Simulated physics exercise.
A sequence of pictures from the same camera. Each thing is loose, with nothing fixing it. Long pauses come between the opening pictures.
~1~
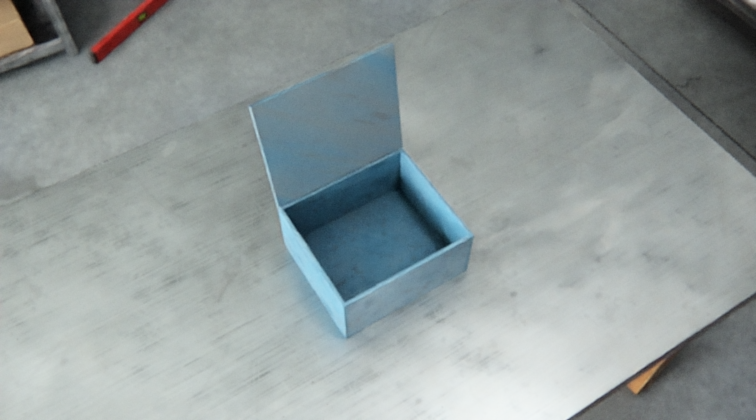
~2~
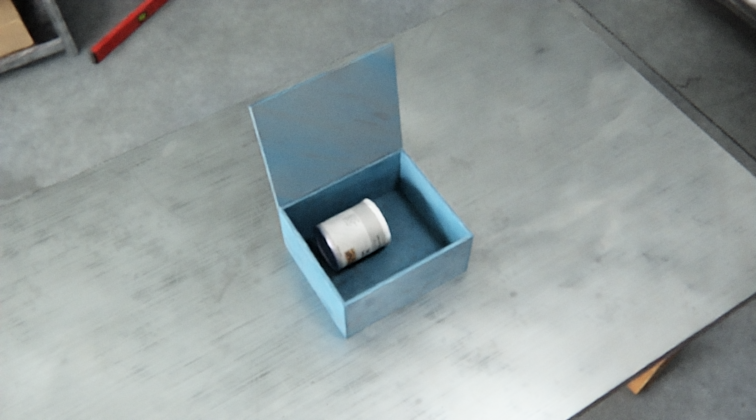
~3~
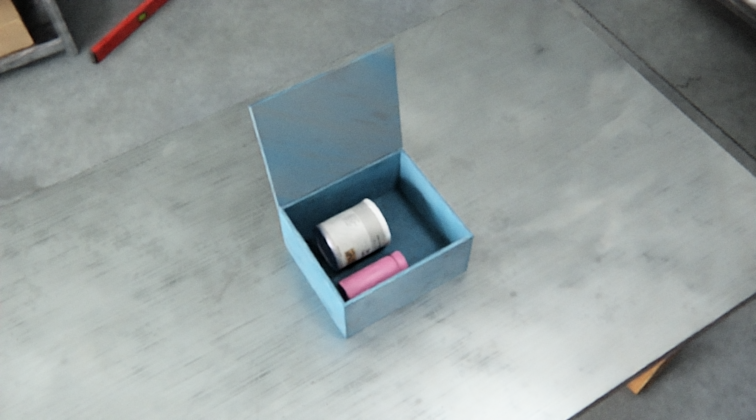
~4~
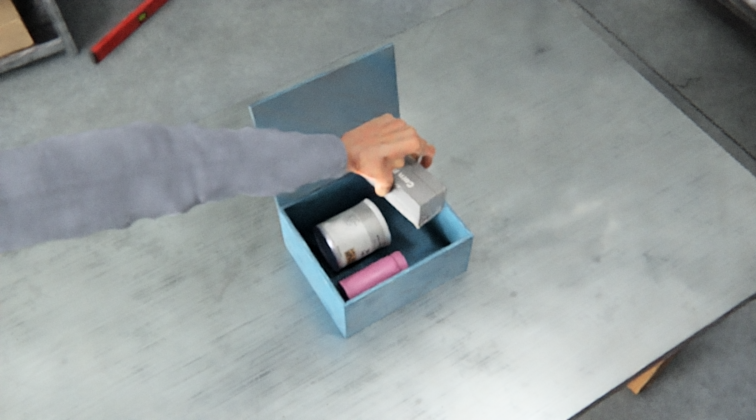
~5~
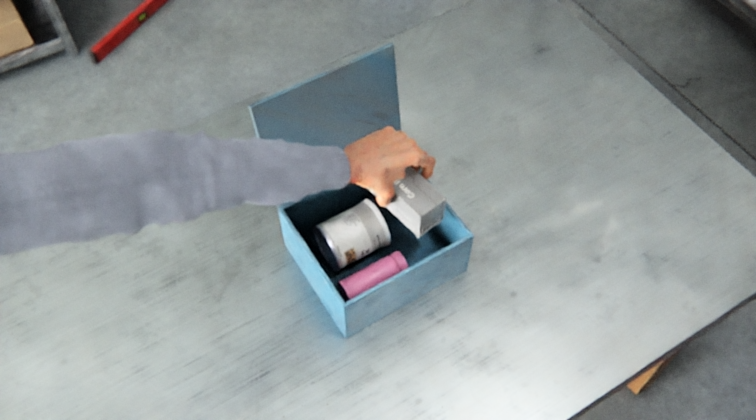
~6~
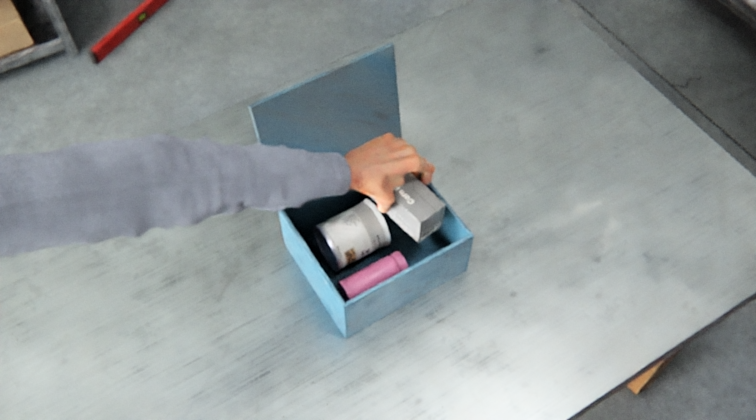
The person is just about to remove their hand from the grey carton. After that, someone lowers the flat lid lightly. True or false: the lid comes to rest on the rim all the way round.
True.
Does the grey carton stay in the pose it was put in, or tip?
The grey carton stays as it was set.
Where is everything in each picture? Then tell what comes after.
In the first frame, the last thing is not in view yet.
In the second frame, the last thing is not in view yet.
In the third frame, the last thing is not in view yet; pink shaker (374, 277).
In the fourth frame, on its way; grey carton (402, 181); pink shaker (374, 277).
In the fifth frame, on its way; grey carton (403, 191); pink shaker (374, 277).
In the sixth frame, in place under the hand; grey carton (403, 197); pink shaker (374, 277).
Then, 1.00 s later than the last frame, lid starting down; grey carton moved about its own width near (405, 223).
Then, 1.60 s later than the last frame, lid 57° above the rim; grey carton moved about its own width near (405, 223).
Then, 1.90 s later than the last frame, lid 22° above the rim; grey carton moved about its own width near (405, 223).
When it is over, lid shut; moved from the start, grey carton; the other 2 as before. End places, in pixels of the last picture, grey carton near (405, 223).
